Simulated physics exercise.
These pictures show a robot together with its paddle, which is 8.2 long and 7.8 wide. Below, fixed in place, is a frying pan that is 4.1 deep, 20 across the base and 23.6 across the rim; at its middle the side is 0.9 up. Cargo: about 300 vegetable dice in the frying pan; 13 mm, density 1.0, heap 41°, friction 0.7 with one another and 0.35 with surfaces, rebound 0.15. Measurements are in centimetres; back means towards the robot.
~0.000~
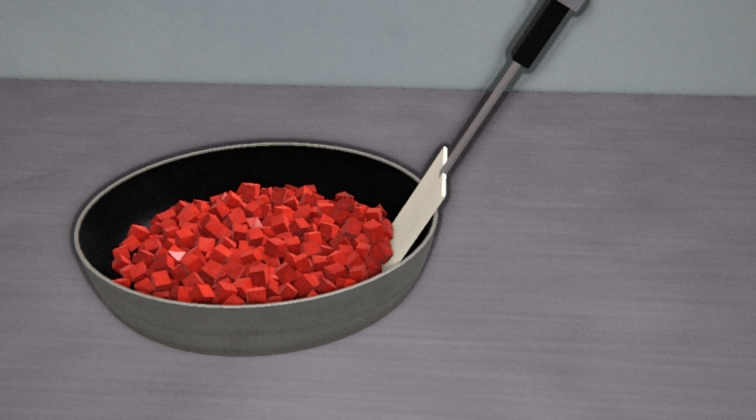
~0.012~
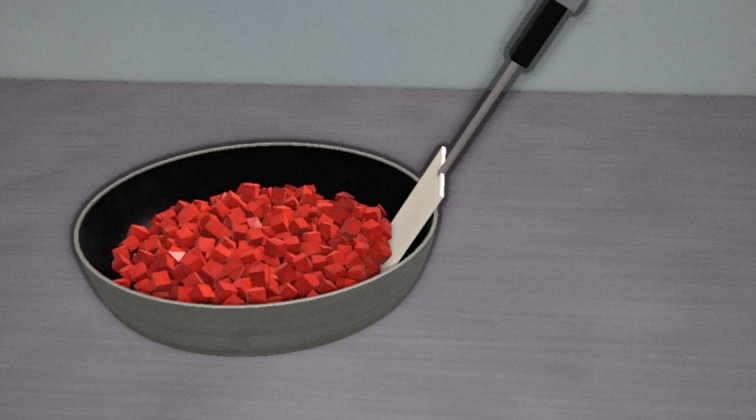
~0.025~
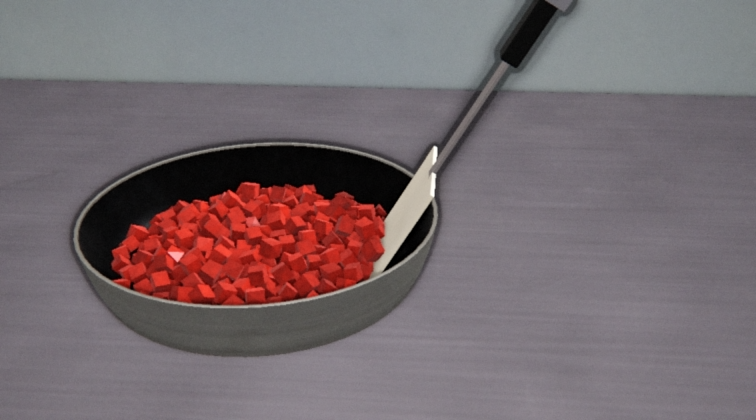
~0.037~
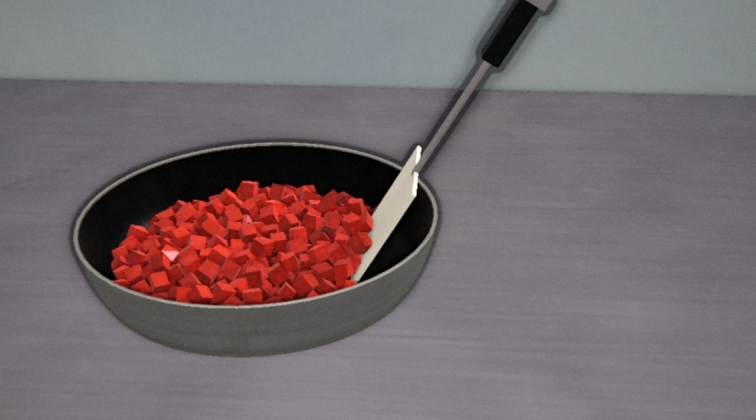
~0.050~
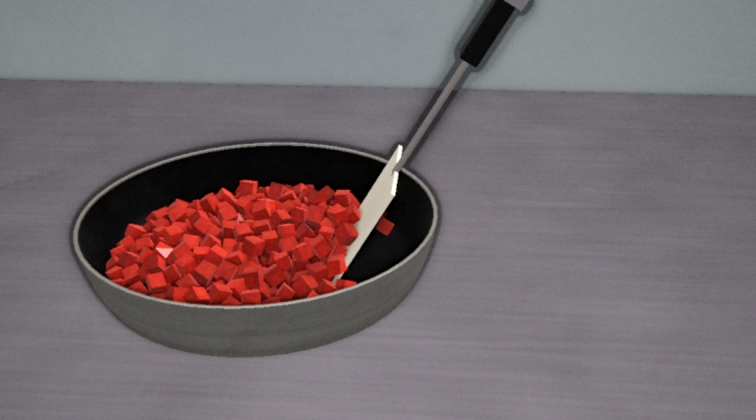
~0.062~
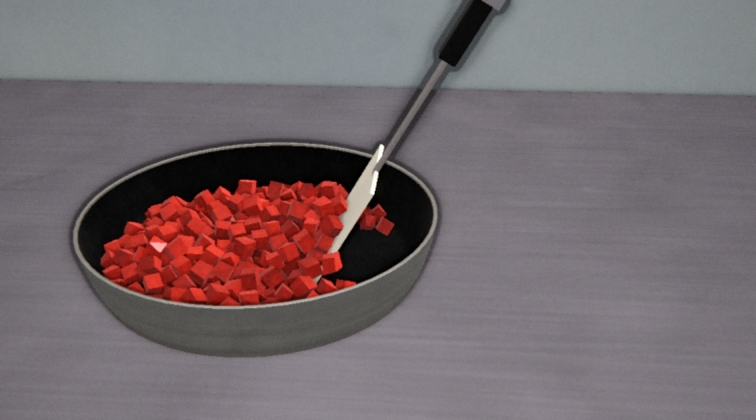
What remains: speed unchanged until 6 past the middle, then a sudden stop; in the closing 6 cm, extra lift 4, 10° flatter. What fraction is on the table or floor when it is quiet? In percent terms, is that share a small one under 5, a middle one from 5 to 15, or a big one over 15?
A big one.
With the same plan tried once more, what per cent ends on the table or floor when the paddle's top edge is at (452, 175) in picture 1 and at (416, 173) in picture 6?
5 %.
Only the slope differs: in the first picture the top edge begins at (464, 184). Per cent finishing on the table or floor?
Near 25 in a hundred.
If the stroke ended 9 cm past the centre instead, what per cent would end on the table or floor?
Then the share is near 30 in a hundred.
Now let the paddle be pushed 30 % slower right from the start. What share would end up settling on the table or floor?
I'd say close to 10 per cent.
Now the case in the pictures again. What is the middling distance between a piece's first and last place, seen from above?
I'd estimate close to 3 centimetres.
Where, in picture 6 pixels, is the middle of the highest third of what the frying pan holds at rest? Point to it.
Close to pixel (149, 236).
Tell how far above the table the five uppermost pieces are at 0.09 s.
I'd put it close to 6 cm.
After 0.09 s, sloping 60°, highest piece 6 above the table; 299 in the frying pan.
After 0.12 s, sloping 56°, highest piece 8 above the table; 299 in the frying pan.
After 0.34 s, sloping 50°, highest piece 5 above the table; 232 in the frying pan, 65 on the table or floor, 2 on the blade or in flight.
After 1.39 s, sloping 50°, highest piece 5 above the table; 232 in the frying pan, 67 on the table or floor.
In the end, 232 in the frying pan, 67 on the table or floor. That is 22 % on the table or floor.
